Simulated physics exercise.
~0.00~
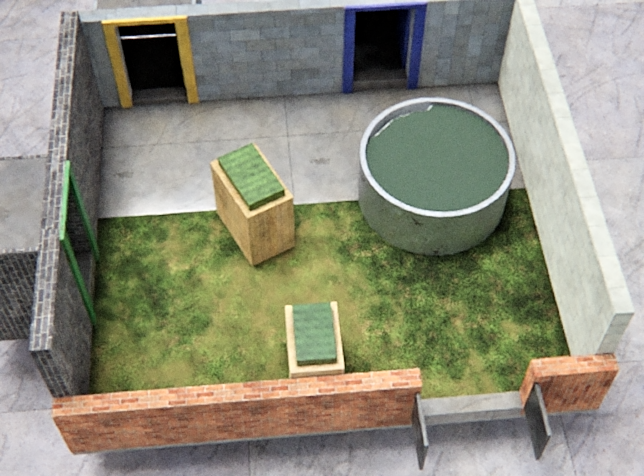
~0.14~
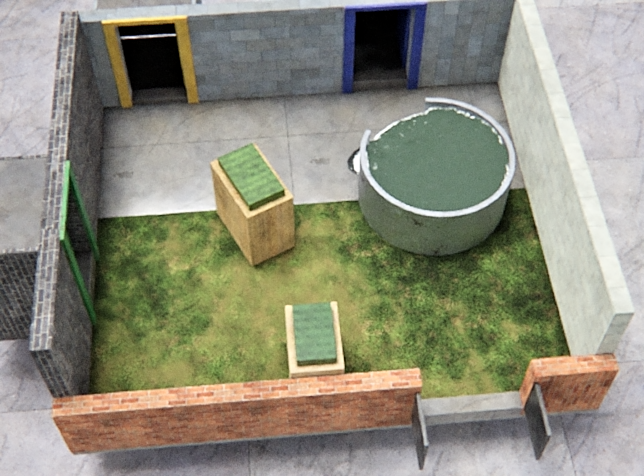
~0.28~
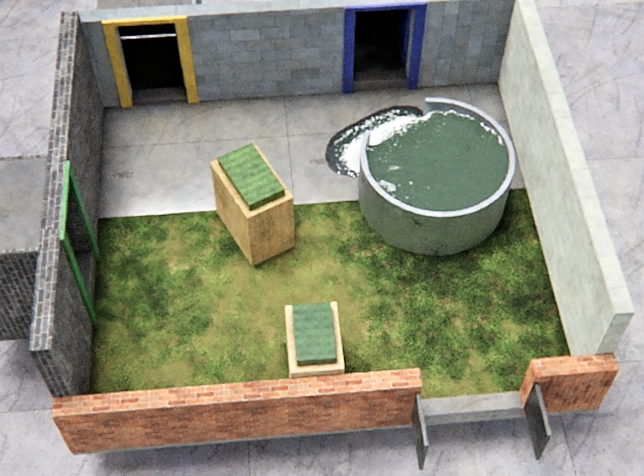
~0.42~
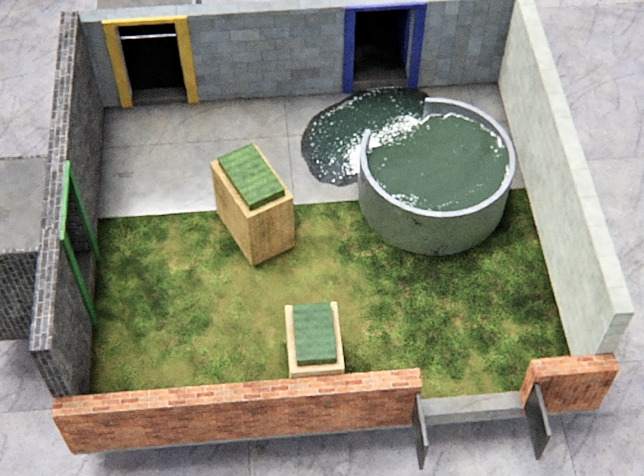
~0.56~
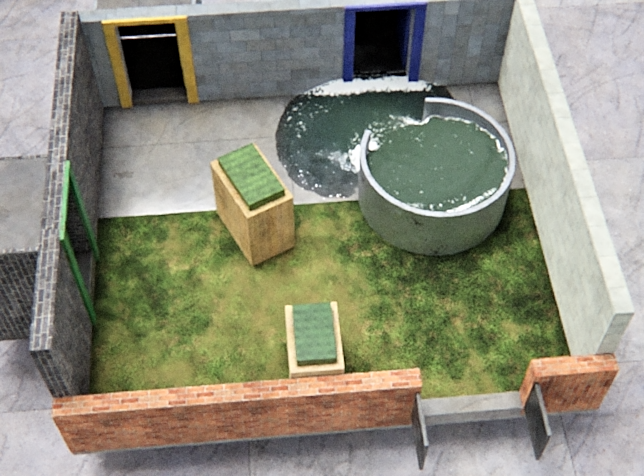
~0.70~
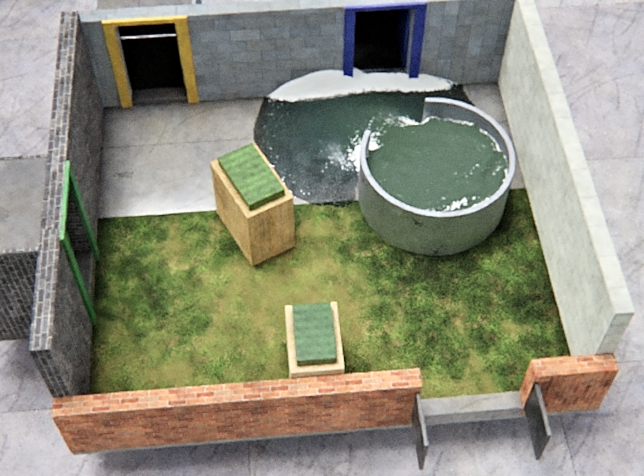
In a walled garden terrace, a round tank of dark green water stands still near two planted boxes. A gap appears in its far side and water pours out, spreading in a foam-edged pool over the smooth paving, left and back to the wall by the blue doorway.
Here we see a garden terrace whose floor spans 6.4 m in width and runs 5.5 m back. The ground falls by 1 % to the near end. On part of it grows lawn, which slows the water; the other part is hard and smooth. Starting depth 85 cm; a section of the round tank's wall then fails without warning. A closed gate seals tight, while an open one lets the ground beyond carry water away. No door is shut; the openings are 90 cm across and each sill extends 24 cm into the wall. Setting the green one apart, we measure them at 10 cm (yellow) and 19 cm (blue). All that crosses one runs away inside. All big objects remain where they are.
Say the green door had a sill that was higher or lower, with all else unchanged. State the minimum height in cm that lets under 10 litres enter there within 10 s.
Some 8.5 cm above the ground.
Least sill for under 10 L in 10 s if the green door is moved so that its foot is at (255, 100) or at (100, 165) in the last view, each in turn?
You'd want roughly 18 cm there first, then roughly 29 cm.
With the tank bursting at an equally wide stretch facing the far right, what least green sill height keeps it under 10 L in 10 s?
It needs to be about 7.5 cm high.
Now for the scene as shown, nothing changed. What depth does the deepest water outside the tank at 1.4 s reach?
I'd put it near 48 cm.
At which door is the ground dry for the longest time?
Last of all is the green door.
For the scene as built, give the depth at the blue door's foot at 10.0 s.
Lab note: Depth approx. 6.0 cm.
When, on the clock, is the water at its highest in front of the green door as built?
It peaks at about 10.0 s.
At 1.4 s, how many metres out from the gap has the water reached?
About 4.6 m.
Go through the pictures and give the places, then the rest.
In the first frame, still water, 85 cm deep, in the round tank at (437, 158); the green door at (80, 247) is dry.
In the second frame, the front is at a hidden place, 0.3 m from the gap on the far side; 0.3 m2 of floor is wet, 85 cm left at the back.
In the third frame, the gap is on the far side, the front 0.7 m out at (345, 132); the back of the round tank holds 85 cm.
In the fourth frame, water pours out on the far side and has run 1.2 m, to (320, 117); about 9 cm deep outside, 85 cm at the back.
In the fifth frame, the front is at (303, 95), 1.8 m from the gap on the far side; 4.0 m2 of floor is wet, 80 cm left at the back.
In the sixth frame, the gap is on the far side, the front 2.1 m out at (269, 97); the back of the round tank holds 69 cm; the green door at (80, 247), 4.9 m from the gap, is still 3.2 m from the nearest water.
After 1.4 s water covers 25 % of the floor, deepest (48 cm) near (351, 95); it has not reached the green door.
After 3.0 s water covers 40 % of the floor, deepest (30 cm) near (115, 127); 10 cm at the green door, 0 litres in over its 27 cm sill.
After 10.0 s water covers 100 % of the floor, deepest (14 cm) near (89, 426); 13 cm at the green door, 0 litres in over its 27 cm sill.
At the green door as built, the water arrived by 2.6 s and peaked near 13 cm at 10.0 s.
Run again over the same 10 s with other heights there, 25 litres in over 7 cm, 5 litres over 9.5 cm. The limit of 10 litres is kept from about 8.5 cm up.
